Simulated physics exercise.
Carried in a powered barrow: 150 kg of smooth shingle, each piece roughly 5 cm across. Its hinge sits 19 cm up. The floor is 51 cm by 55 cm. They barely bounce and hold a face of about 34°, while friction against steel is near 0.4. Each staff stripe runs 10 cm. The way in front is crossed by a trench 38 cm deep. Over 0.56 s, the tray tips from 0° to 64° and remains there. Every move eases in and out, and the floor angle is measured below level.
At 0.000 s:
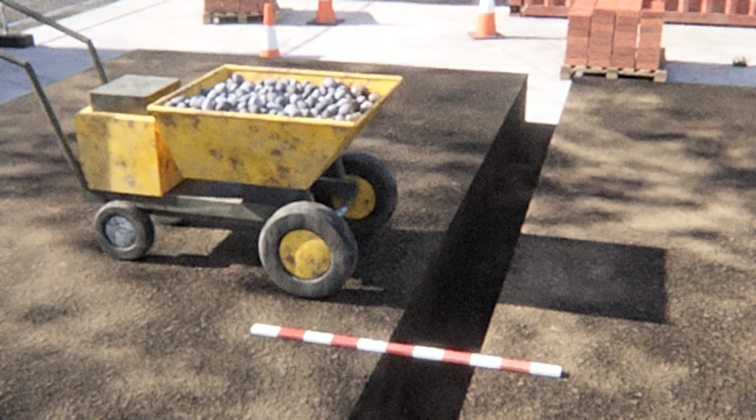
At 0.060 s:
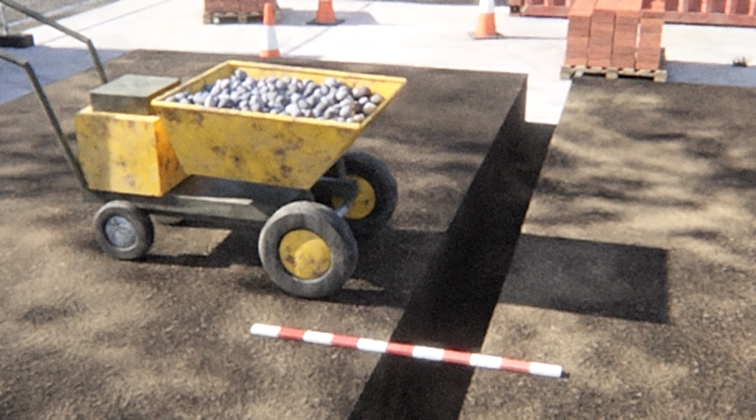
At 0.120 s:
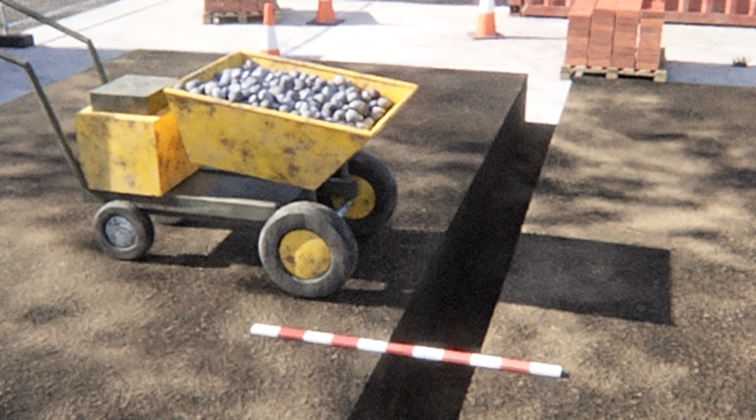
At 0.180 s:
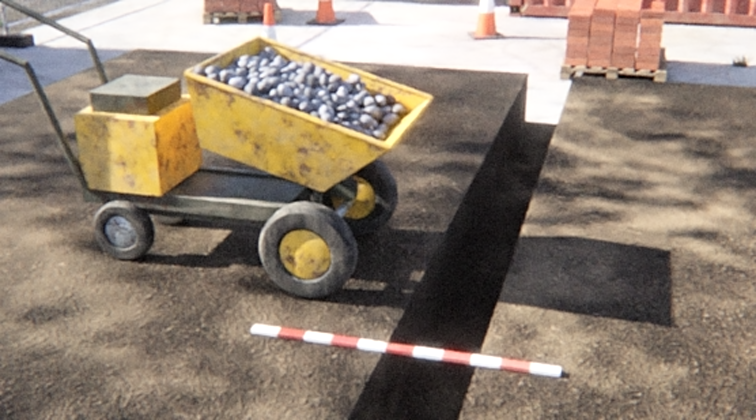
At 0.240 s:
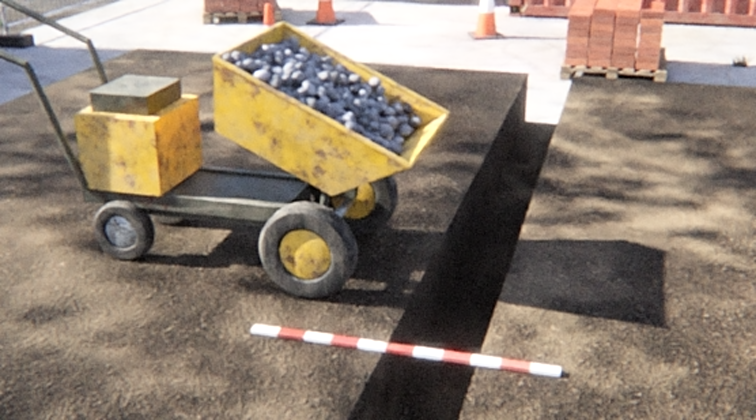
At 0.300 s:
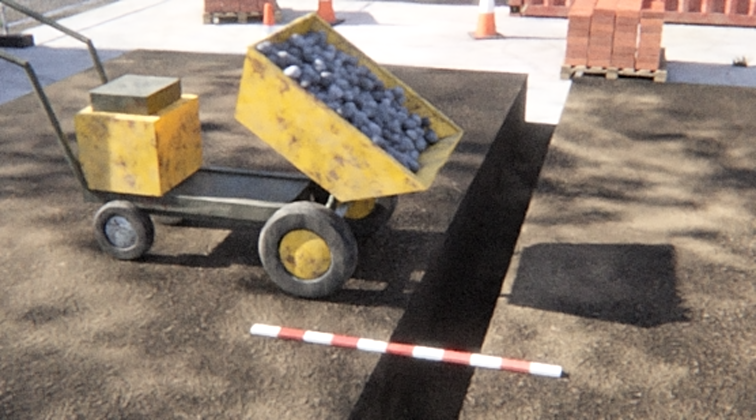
On a sunlit patch of dirt beside a dark trench, a yellow powered barrow stayed in place while its tray of grey stones slid forward and tilted down steadily toward the right.
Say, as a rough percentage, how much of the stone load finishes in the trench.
Roughly 34 out of 100.
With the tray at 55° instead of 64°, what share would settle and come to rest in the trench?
Share in trench: Approx. 25%.
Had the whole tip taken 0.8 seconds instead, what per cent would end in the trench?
That works out at about 45 in a hundred.
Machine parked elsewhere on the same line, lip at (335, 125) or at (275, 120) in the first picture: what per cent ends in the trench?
That gives roughly 50 per cent and roughly 85 per cent.
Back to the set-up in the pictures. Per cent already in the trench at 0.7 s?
Around 10 per cent of it.
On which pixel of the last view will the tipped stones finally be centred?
The resting stones are centred at roughly (552, 283).
After 0.4 s the floor is at 54°; 100 % in the tray; the foremost stones are at (444, 190).
After 0.7 s the floor is at 64°; 77 % in the tray, 8 % in the trench, 16 % past the trench; the foremost stones are at (552, 287).
After 1.0 s the floor is at 64°; 23 % in the tray, 12 % in the trench, 66 % past the trench; the foremost stones are past the picture's edge.
After 3.0 s the floor is at 64°; 0 % in the tray, 34 % in the trench, 66 % past the trench; the foremost stones are past the picture's edge.
